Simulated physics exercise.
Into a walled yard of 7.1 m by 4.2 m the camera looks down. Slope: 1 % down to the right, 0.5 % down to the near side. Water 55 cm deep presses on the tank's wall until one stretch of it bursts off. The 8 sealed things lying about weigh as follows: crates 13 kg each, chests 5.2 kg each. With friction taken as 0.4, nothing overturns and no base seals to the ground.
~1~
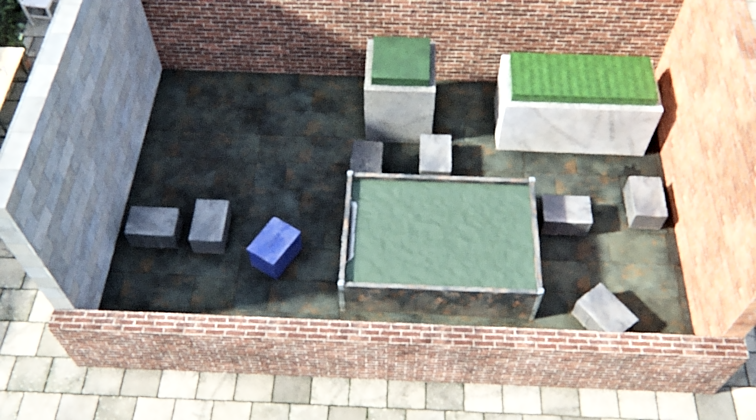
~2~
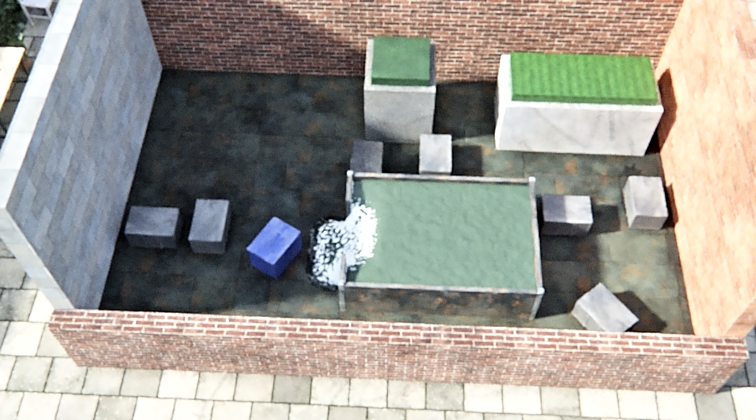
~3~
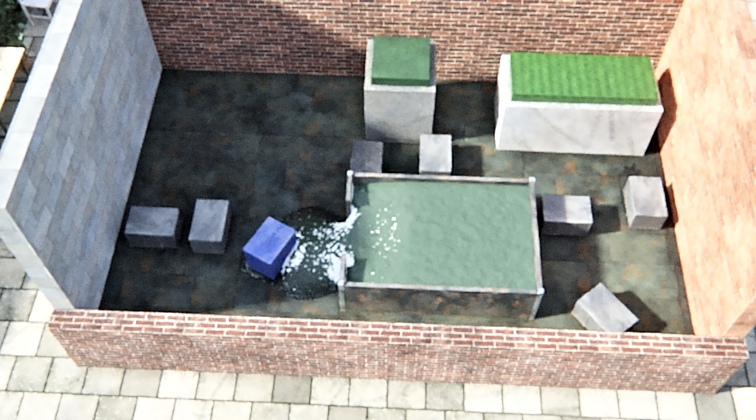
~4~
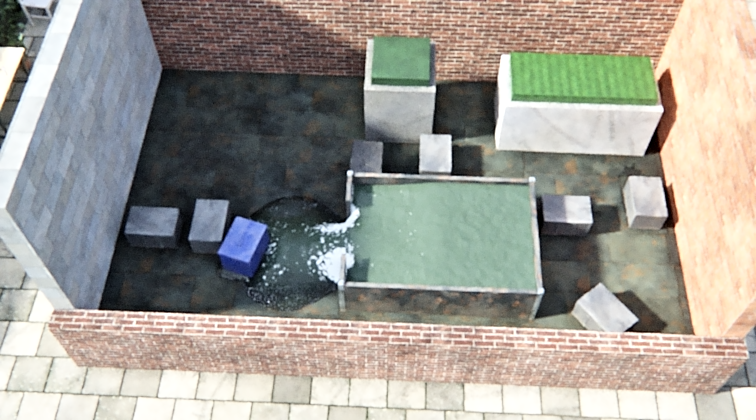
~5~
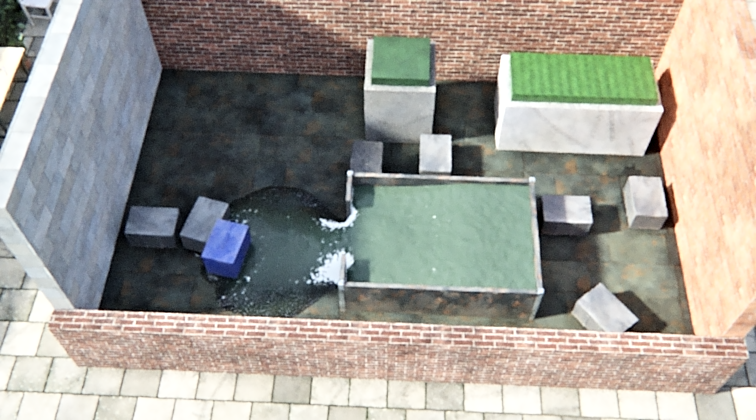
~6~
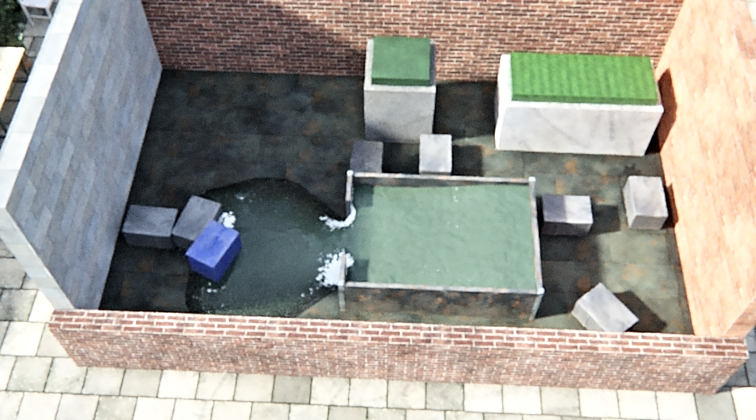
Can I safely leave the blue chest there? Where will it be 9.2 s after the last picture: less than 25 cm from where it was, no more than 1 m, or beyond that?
It will move a long way.
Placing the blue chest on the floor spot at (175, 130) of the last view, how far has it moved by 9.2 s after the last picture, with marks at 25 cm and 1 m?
I'd say it lands far off.
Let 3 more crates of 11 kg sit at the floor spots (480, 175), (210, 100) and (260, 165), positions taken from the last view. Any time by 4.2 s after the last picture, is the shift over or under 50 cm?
Respectively: Smaller, greater, greater.
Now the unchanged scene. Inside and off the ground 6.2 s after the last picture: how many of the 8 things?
I'd say 3 of them.
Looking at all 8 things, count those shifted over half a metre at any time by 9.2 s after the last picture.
That comes to 4.
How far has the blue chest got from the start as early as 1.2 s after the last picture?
I'd put it at around 150 cm.
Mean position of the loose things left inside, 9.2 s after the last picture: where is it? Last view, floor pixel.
Near (440, 181).
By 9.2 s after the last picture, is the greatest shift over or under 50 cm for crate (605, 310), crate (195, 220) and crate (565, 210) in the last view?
Within the limit, then beyond the limit, then within the limit.
Then, 1.2 s after the last picture the blue chest is near (125, 273), 1.7 m from its start, afloat; 2 afloat.
Then, 3.8 s after the last picture the blue chest is near (163, 249), 1.3 m from its start, afloat; 3 afloat.
Then, 6.2 s after the last picture the blue chest is near (153, 184), 1.7 m from its start, afloat; 3 afloat.
Then, 9.2 s after the last picture the blue chest is near (256, 126), 1.8 m from its start, afloat; 4 afloat.
